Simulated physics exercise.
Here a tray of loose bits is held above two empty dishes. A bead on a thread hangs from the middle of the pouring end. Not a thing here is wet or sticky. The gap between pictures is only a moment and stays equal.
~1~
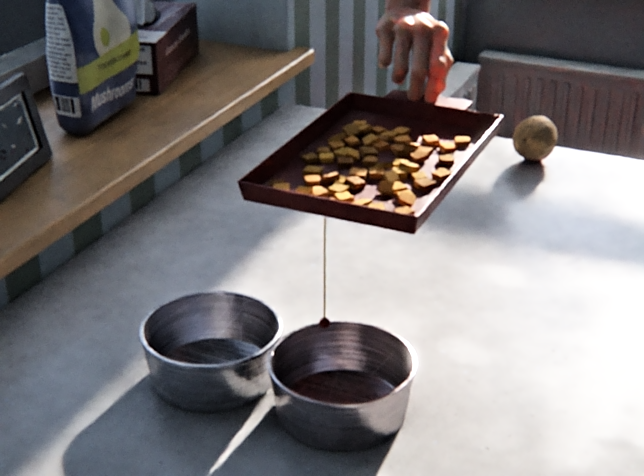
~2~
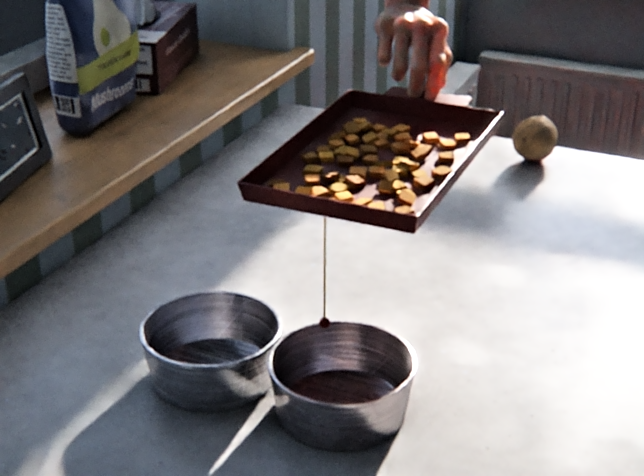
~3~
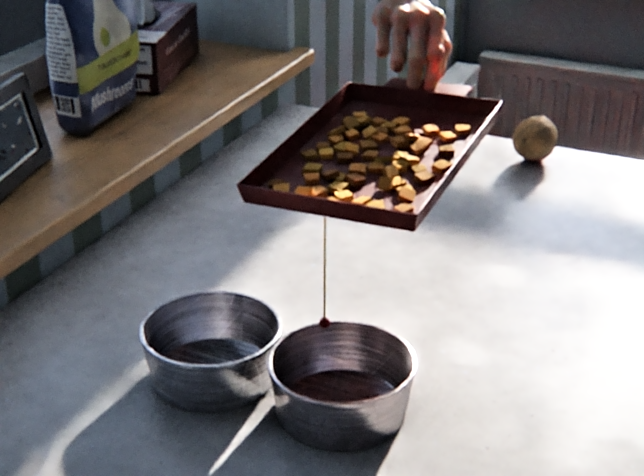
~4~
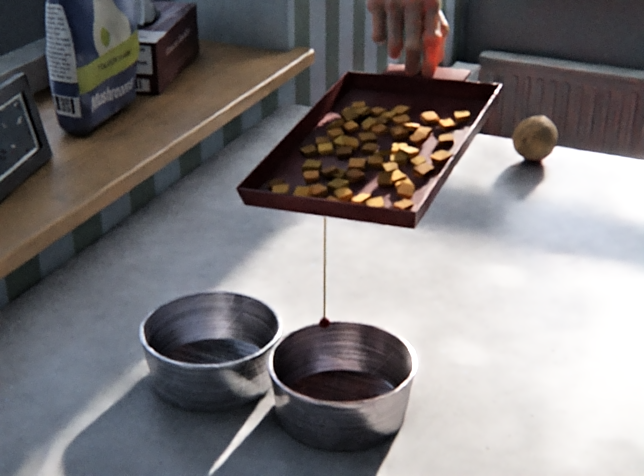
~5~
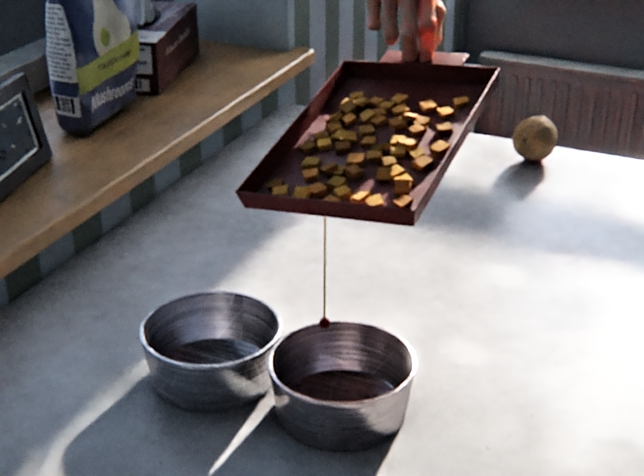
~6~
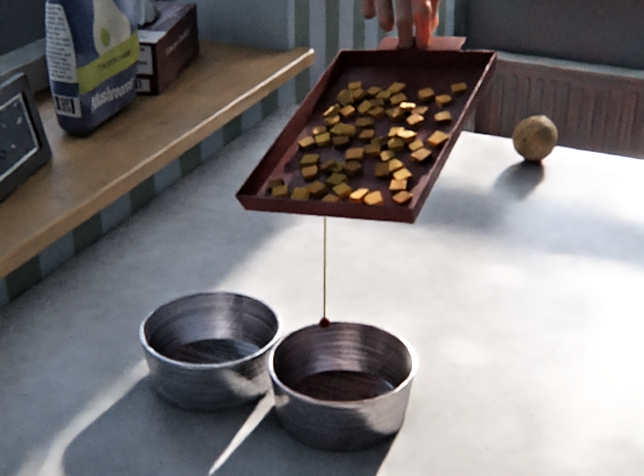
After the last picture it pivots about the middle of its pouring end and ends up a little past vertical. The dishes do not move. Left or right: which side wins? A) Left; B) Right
A, left.
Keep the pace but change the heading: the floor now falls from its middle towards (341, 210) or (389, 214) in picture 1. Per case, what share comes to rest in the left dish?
Well, 10 percent for one and then 0 percent for the other.
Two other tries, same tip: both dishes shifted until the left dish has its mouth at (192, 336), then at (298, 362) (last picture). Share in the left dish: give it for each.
About 60 per cent, then about 30 per cent.
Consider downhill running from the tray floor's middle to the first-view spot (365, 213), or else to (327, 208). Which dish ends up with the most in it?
At the first place the right-hand dish, at the second the right dish.
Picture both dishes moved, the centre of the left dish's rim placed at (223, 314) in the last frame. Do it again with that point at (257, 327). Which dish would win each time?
Results - the dish on the left side first, the dish on the left side second.
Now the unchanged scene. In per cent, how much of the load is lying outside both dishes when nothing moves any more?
Roughly 10 in a hundred.
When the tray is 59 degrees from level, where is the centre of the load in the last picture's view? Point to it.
I'd put the middle of the pieces at roughly (304, 152).
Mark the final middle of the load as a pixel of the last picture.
About pixel (236, 377).
Soon after the last picture, tray tipped steeply; nearly all on the tray; a stray few in the air.
A little later, tray tipped right over; nearly all on the tray; a small part in the left dish.
Later still, tray tipped past a quarter turn; a small part in the right dish; most in the left dish; a small part outside both.
At rest, tray tipped past a quarter turn; a small part in the right dish; most in the left dish; a small part outside both.
